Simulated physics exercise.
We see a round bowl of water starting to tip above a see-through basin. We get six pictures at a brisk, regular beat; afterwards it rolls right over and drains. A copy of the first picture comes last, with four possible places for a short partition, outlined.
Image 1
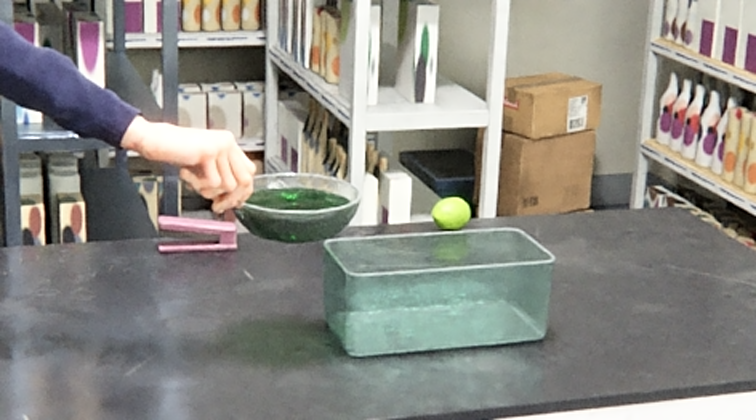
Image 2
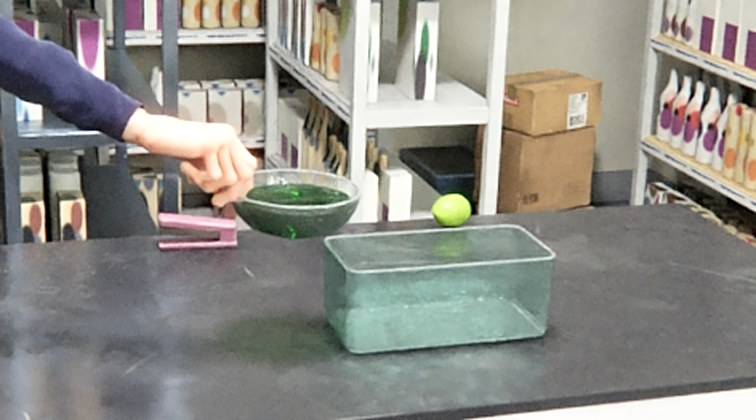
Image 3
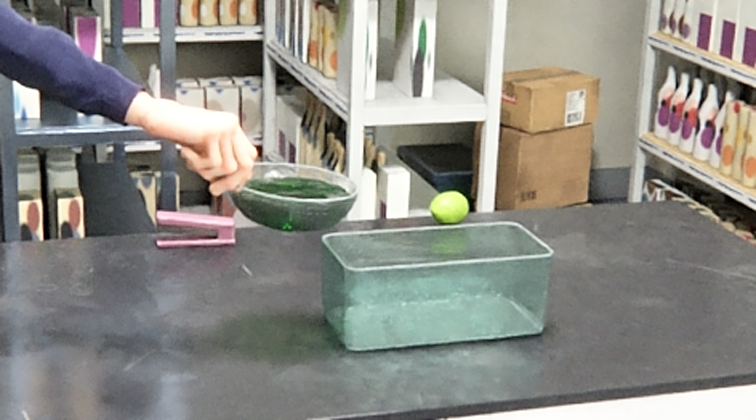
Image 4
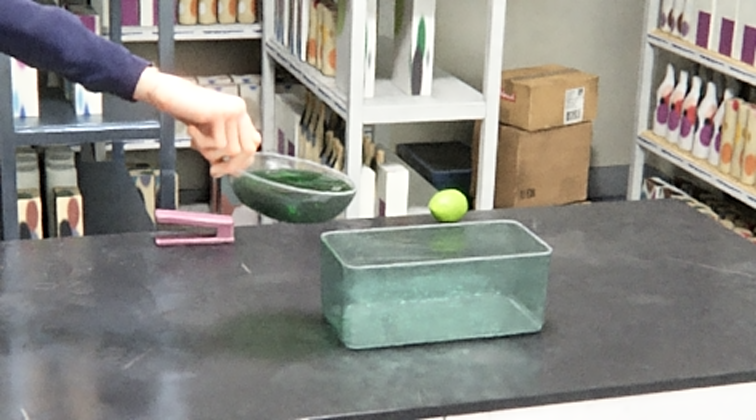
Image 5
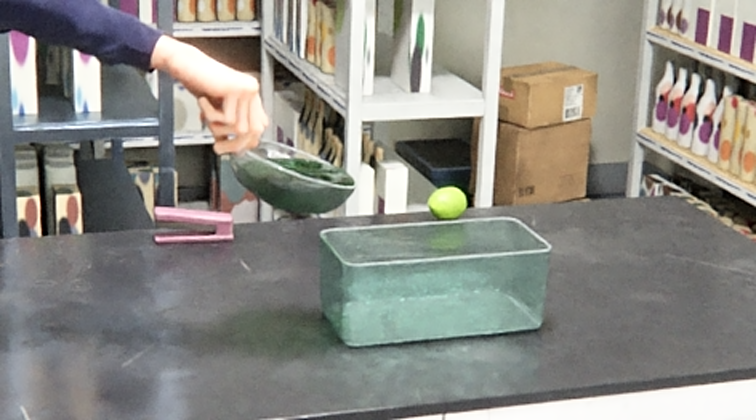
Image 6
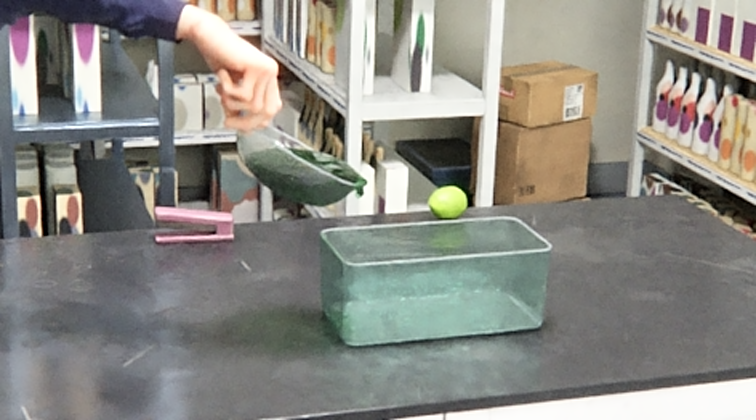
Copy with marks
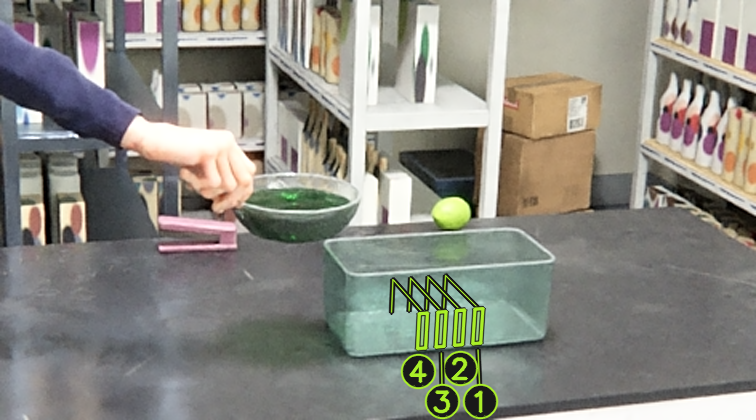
In the video, a hand holds a round clear bowl of dark green liquid above a see-through rectangular basin on a dark table, then gradually tilts it to the right until the liquid reaches over the lip.
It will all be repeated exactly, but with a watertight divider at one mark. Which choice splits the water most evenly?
The best slot is 3.
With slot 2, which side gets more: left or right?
The left one.
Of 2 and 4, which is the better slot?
That is slot 4.
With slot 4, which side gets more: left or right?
The right one.
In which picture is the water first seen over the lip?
Picture 5.
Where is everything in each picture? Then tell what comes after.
Upright, lip at (356, 188); basin from (344, 355) to (544, 337); nothing has left yet.
Upright, lip at (356, 185); nothing has left yet.
Tipped about 5°, lip at (354, 183); nothing has left yet.
Tipped about 12°, lip at (353, 181); nothing has left yet.
Tipped about 20°, lip at (352, 178); water is over the lip, down to (352, 178).
Tipped about 30°, lip at (353, 178); water is over the lip, down to (355, 192).
On the marked copy, 1 at (477, 349); 2 at (459, 351); 3 at (441, 352); 4 at (422, 354).
If 1 is chosen, about 92 % ends left of the wall and 7 % right of it.
If 2 is chosen, about 93 % ends left of the wall and 5 % right of it.
If 3 is chosen, about 51 % ends left of the wall and 47 % right of it.
If 4 is chosen, about 17 % ends left of the wall and 82 % right of it.
